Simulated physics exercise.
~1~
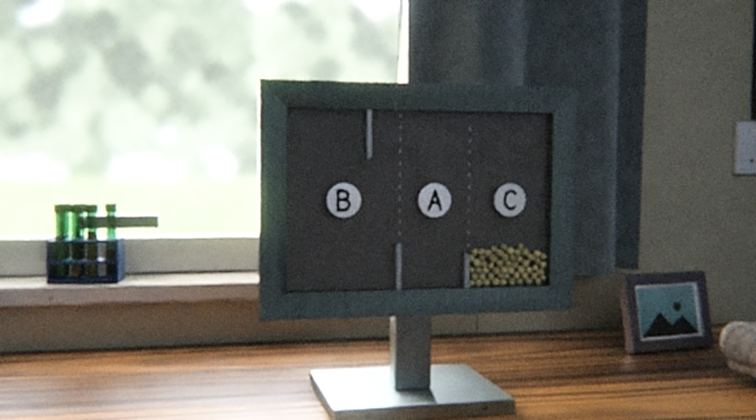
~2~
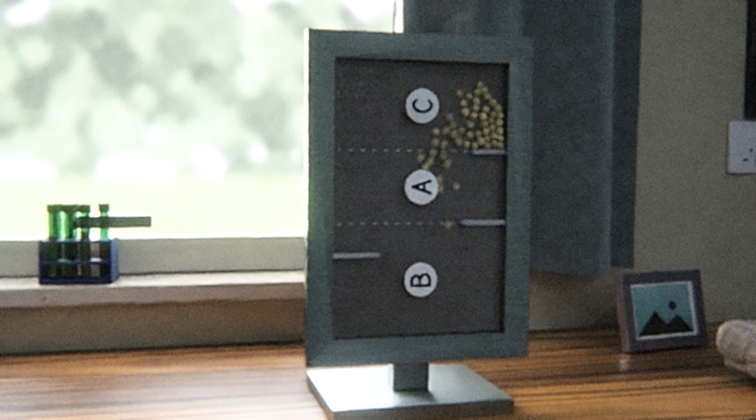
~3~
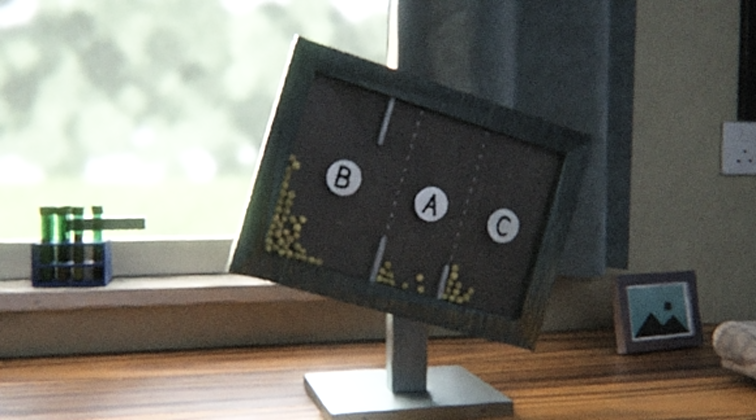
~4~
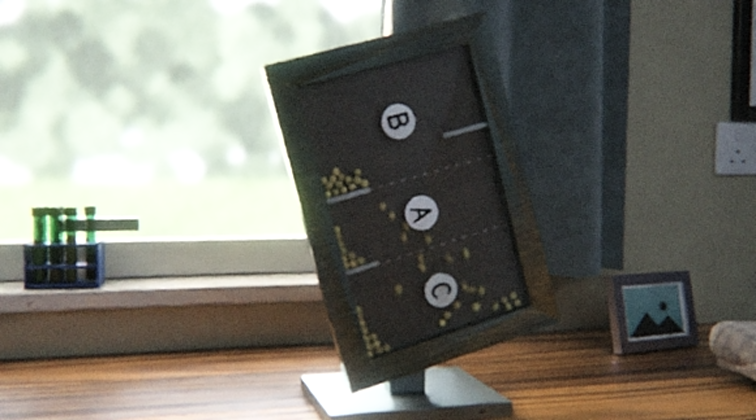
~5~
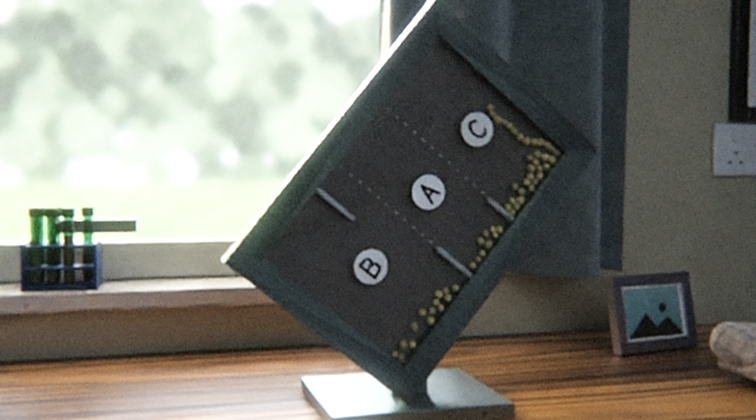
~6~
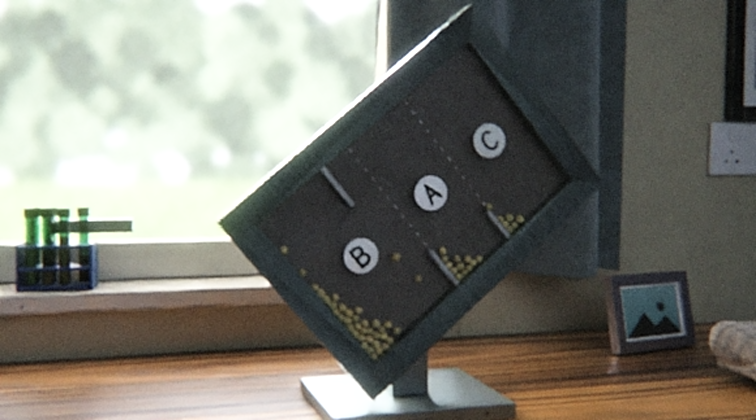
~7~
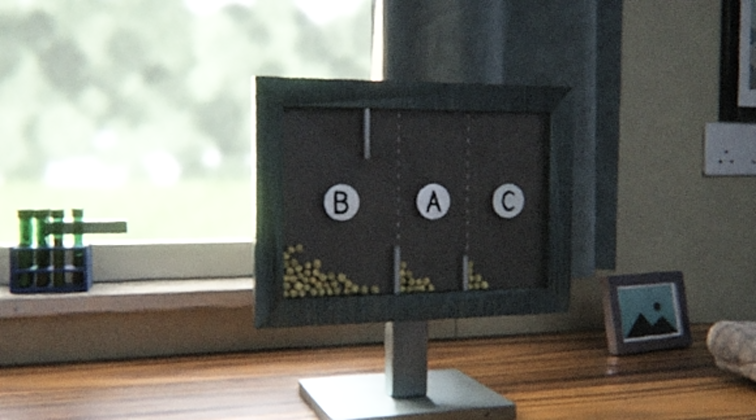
A thin upright box with a grey-green frame, holding pale yellow beans, turns on a metal stand upon a wooden desk, seen from the front as the view drifts slightly. Behind it are a bright window, a grey curtain and a rack of green tubes at left, with a small framed picture at right. The beans start heaped in strip C, at right. The box tips anticlockwise onto its end, swings back past level until it leans steeply clockwise, then tilts anticlockwise again, spilling beans between strips. Finally it returns level, most beans lying in B, fewer in A and C.
